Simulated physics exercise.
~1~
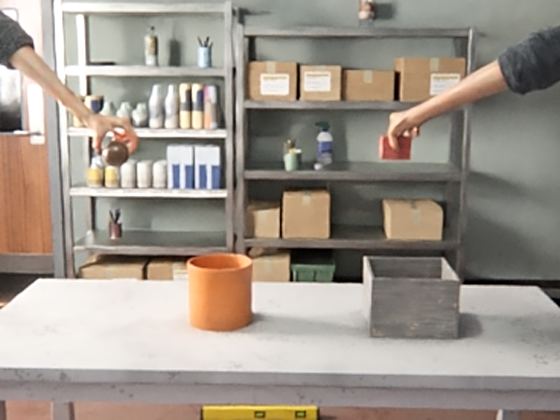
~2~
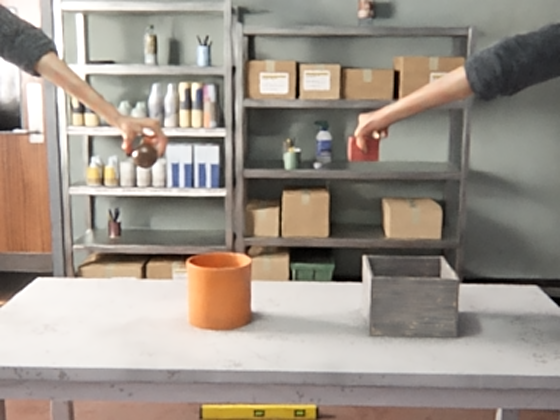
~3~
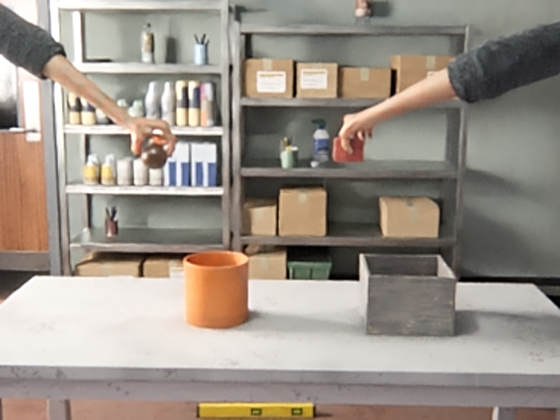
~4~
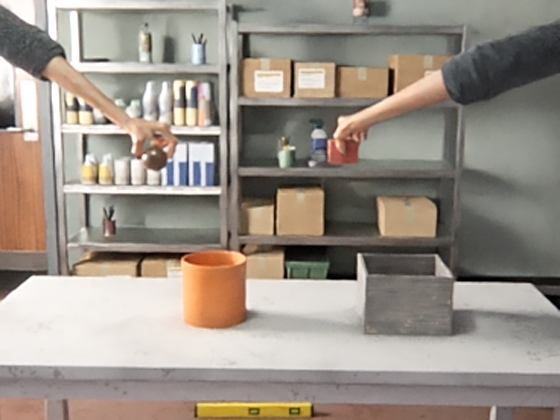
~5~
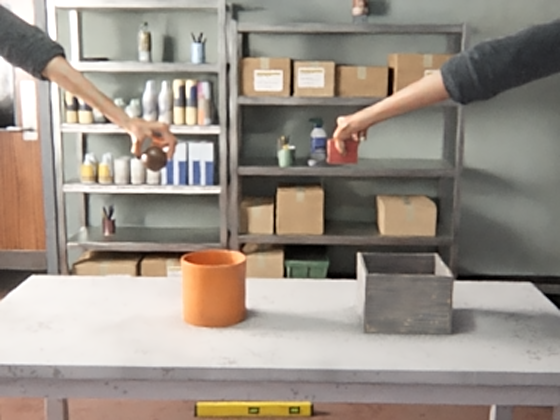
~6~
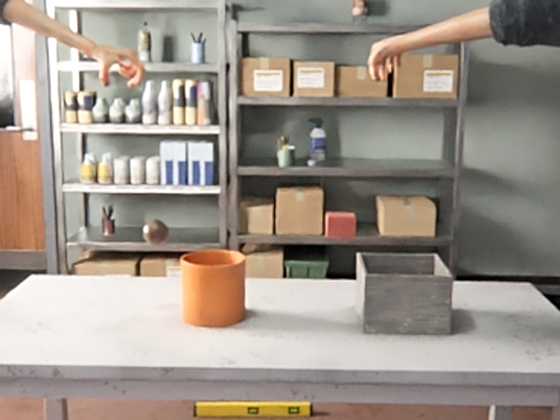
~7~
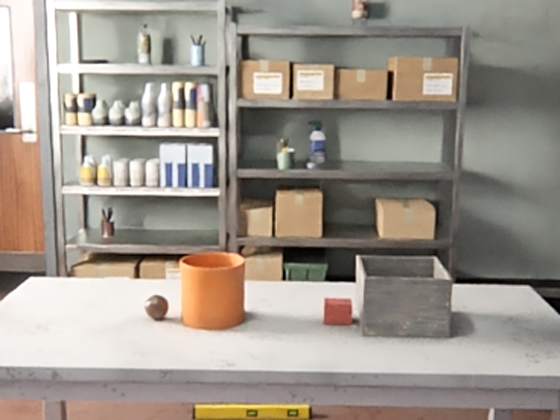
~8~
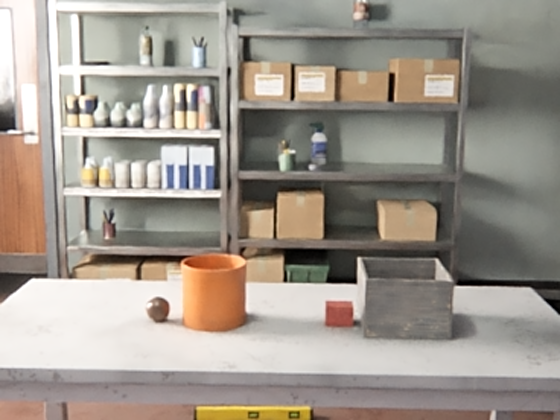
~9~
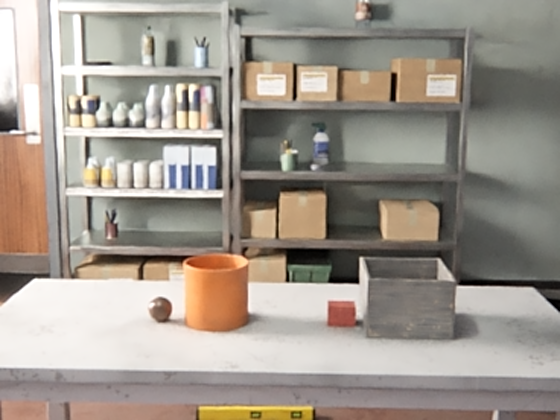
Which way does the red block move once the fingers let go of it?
The red block moves down, ending up on the table beside the gray crate.
Two hands release a brown ball and a red block, which both miss the containers.
